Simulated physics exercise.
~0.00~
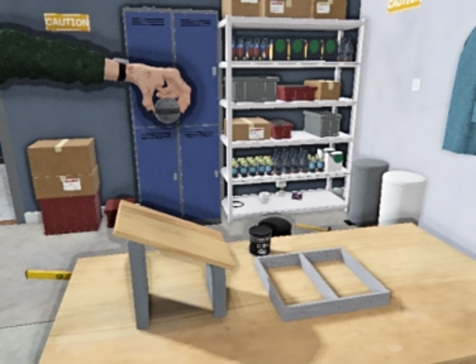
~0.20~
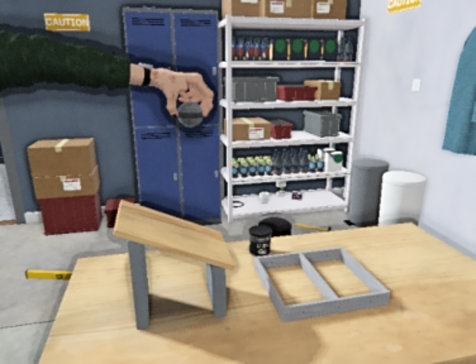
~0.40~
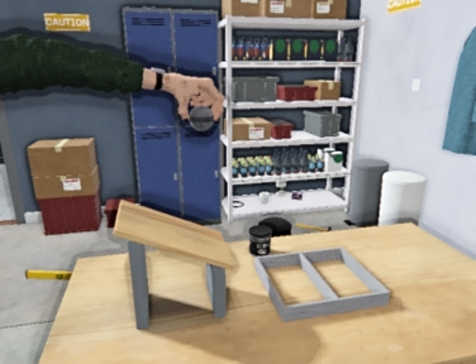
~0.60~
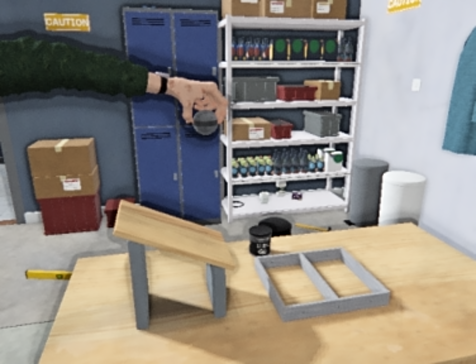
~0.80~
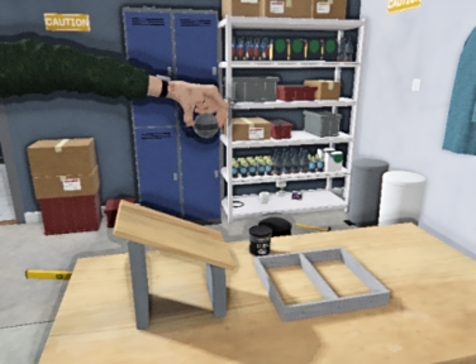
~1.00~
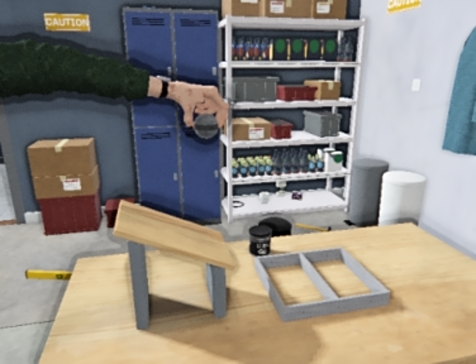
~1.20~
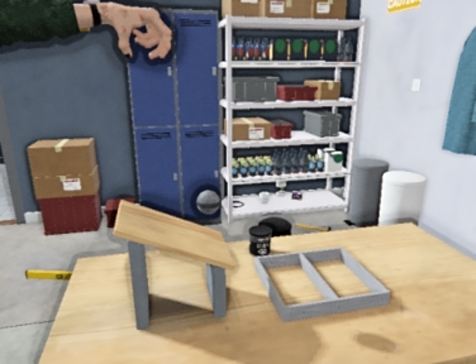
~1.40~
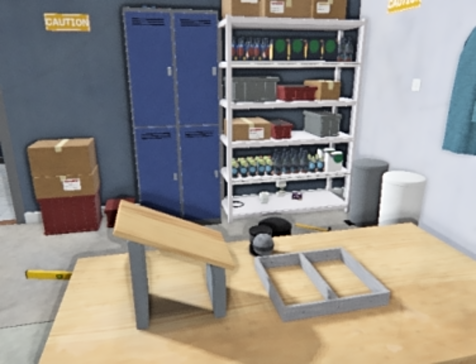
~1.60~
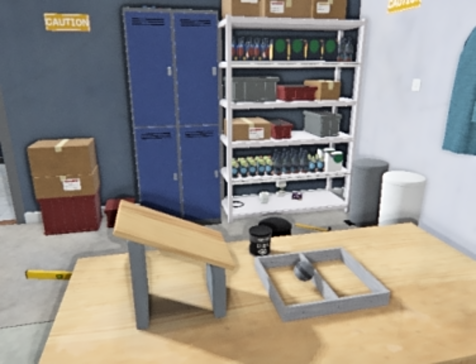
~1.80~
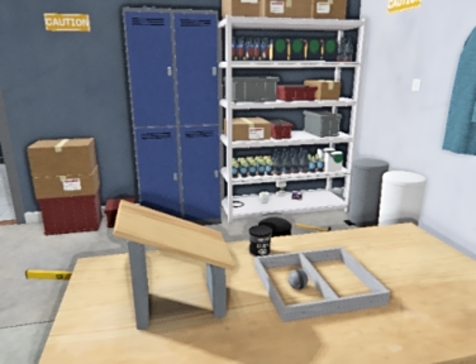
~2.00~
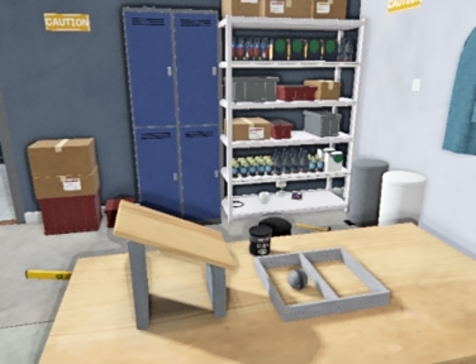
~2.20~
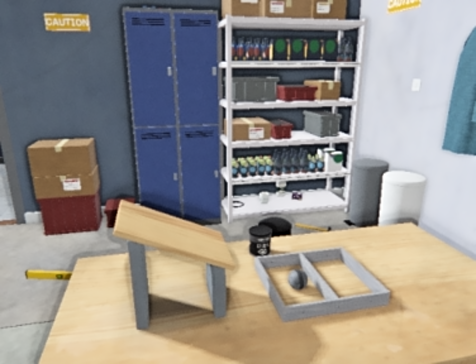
In a workshop, a hand carries a grey ball right and releases it above a sloping board, the ball ending in the tray's nearer bay.
